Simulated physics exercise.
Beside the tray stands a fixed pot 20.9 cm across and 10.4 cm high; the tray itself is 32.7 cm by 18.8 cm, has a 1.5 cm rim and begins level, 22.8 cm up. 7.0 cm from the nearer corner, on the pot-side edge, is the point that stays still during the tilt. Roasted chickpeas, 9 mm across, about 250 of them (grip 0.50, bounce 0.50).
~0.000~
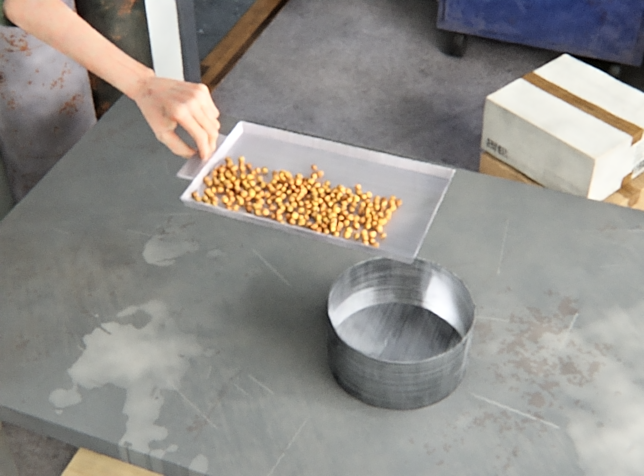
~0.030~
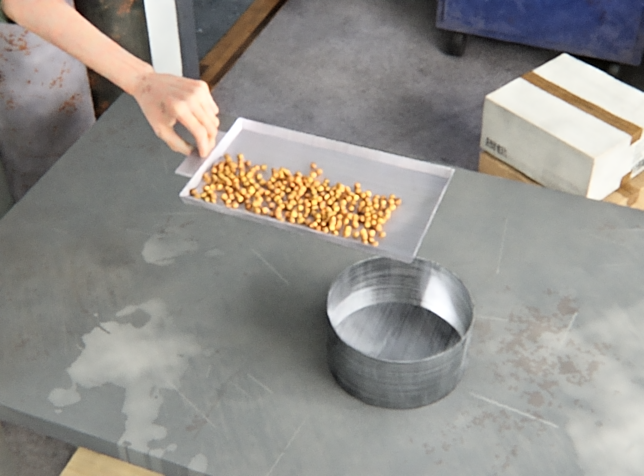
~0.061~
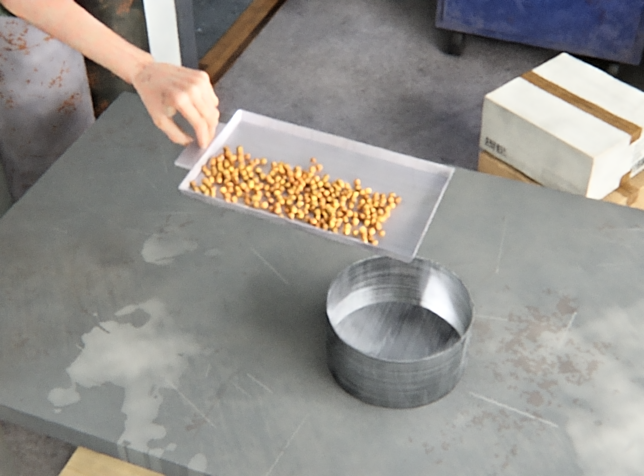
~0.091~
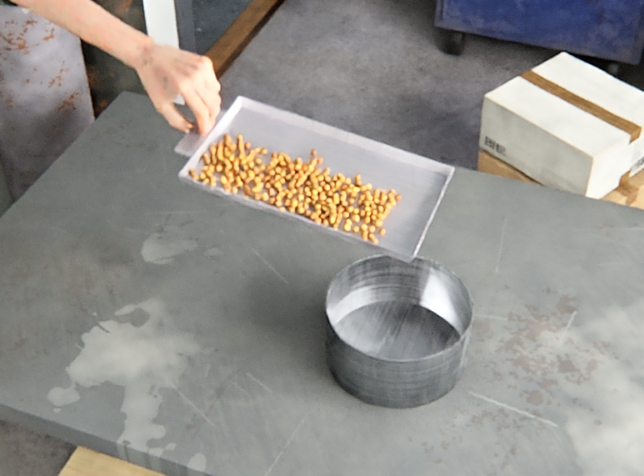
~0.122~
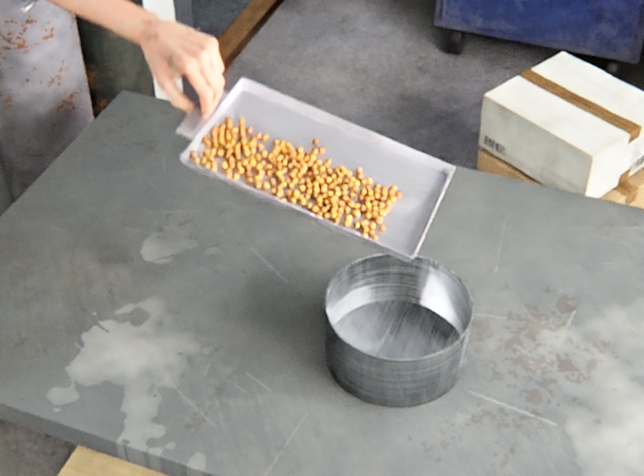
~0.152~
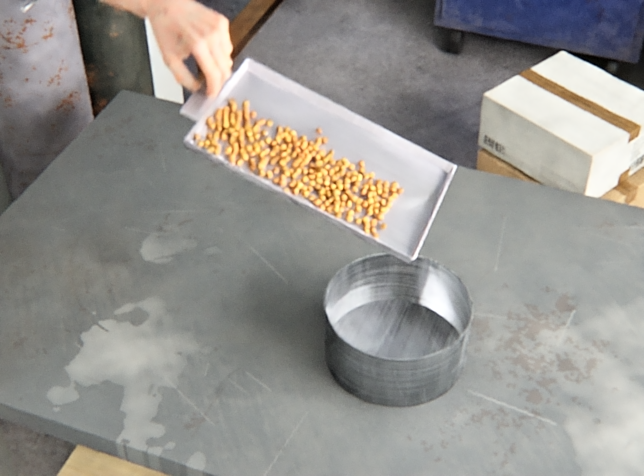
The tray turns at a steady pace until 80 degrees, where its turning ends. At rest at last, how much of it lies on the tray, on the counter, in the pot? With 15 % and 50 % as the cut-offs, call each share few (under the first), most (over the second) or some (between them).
My estimate: Tray: Few, counter: Most, pot: Some.
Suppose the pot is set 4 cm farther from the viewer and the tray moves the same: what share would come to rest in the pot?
Then roughly 15 percent would land in it.
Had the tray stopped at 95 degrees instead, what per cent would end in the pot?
30 per cent.
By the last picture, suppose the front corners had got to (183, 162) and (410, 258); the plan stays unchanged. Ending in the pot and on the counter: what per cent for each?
In the pot: 60 per cent; on the counter: 35 per cent.
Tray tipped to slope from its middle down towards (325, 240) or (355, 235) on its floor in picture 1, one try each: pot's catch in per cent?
55 and 60 %.
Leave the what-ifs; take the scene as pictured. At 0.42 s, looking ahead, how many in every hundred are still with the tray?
About 100% of the load.
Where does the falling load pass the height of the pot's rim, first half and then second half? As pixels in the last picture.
Roughly (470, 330) to start, and after that (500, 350).
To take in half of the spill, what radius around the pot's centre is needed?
That comes to near 24 cm.
After 0.31 s, tilt 52 degrees; the tray holds 100 %, the pot 0 %.
Then, at 0.42 s, tilt 74 degrees; the tray holds 100 %, the pot 0 %.
Then, at 0.66 s, tilt 80 degrees; the tray holds 10 %, the pot 20 %.
At rest (2.0 s), tray 5 %, counter 70 %, pot 25 %.
